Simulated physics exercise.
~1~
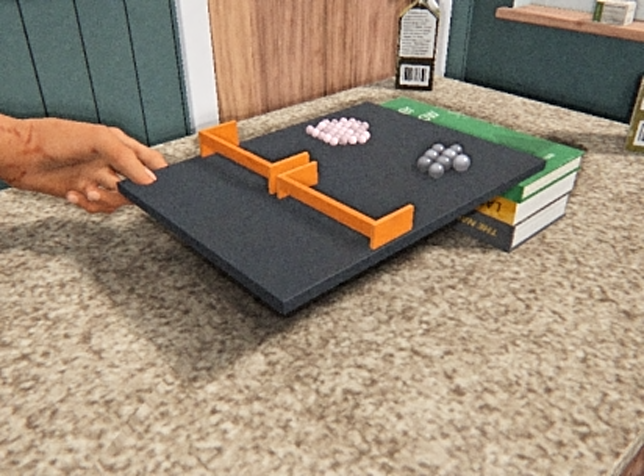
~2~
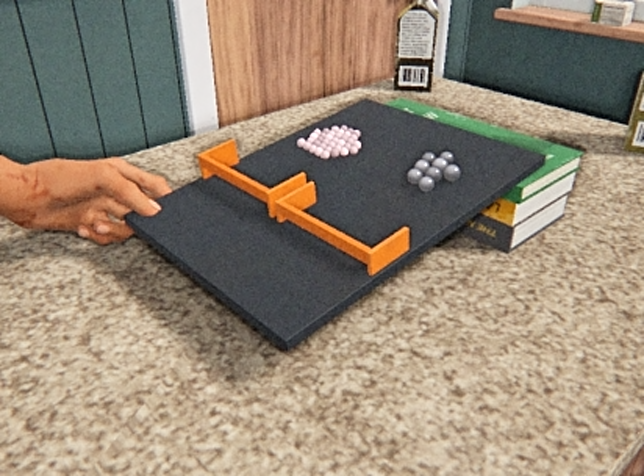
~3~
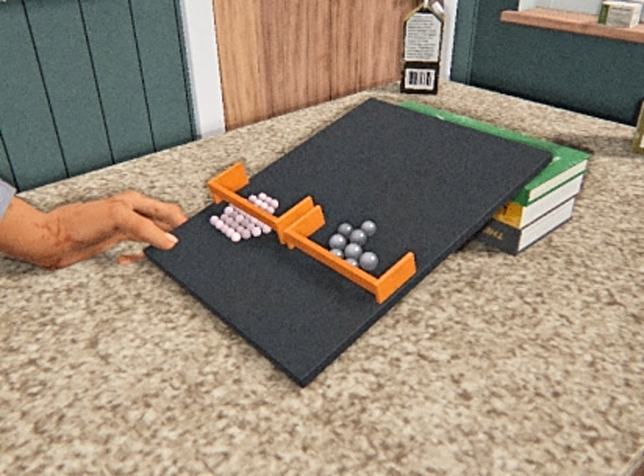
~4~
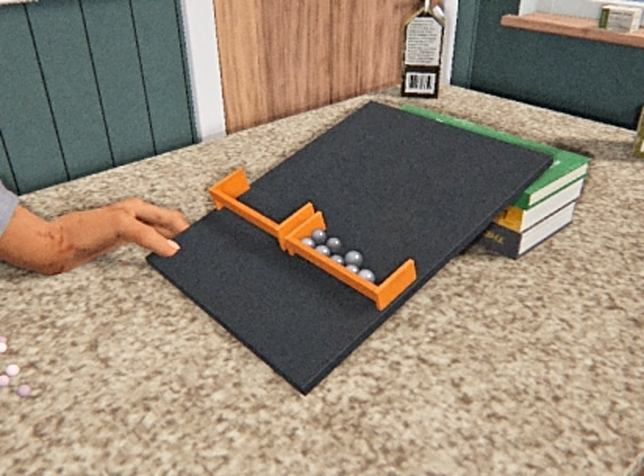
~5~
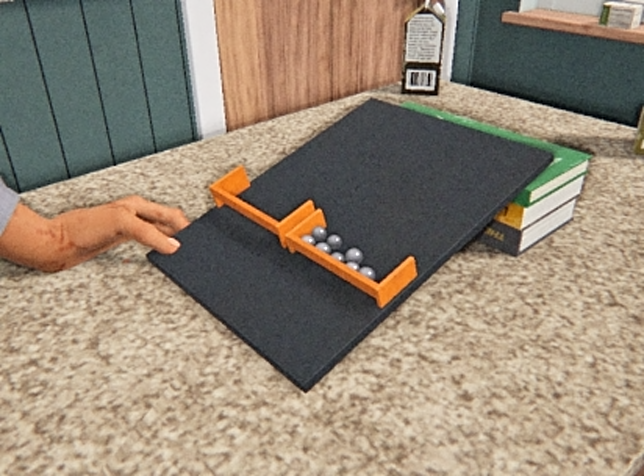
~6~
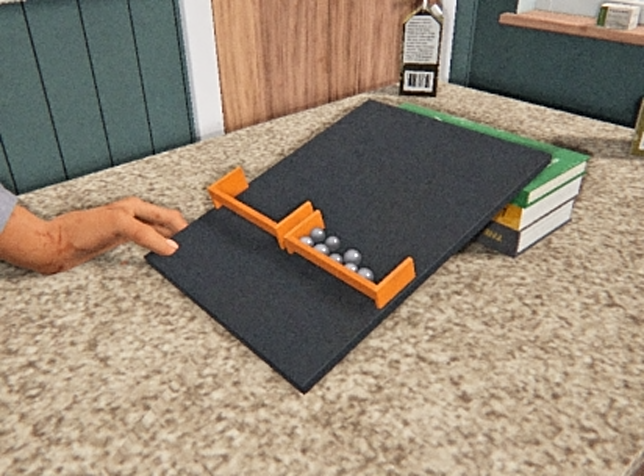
On a speckled countertop, a hand lowered one end of a dark board propped on books, sending pink and gray balls rolling down toward orange gates; the pink ones slipped under theirs and off the board, while the gray ones stayed gathered behind theirs.
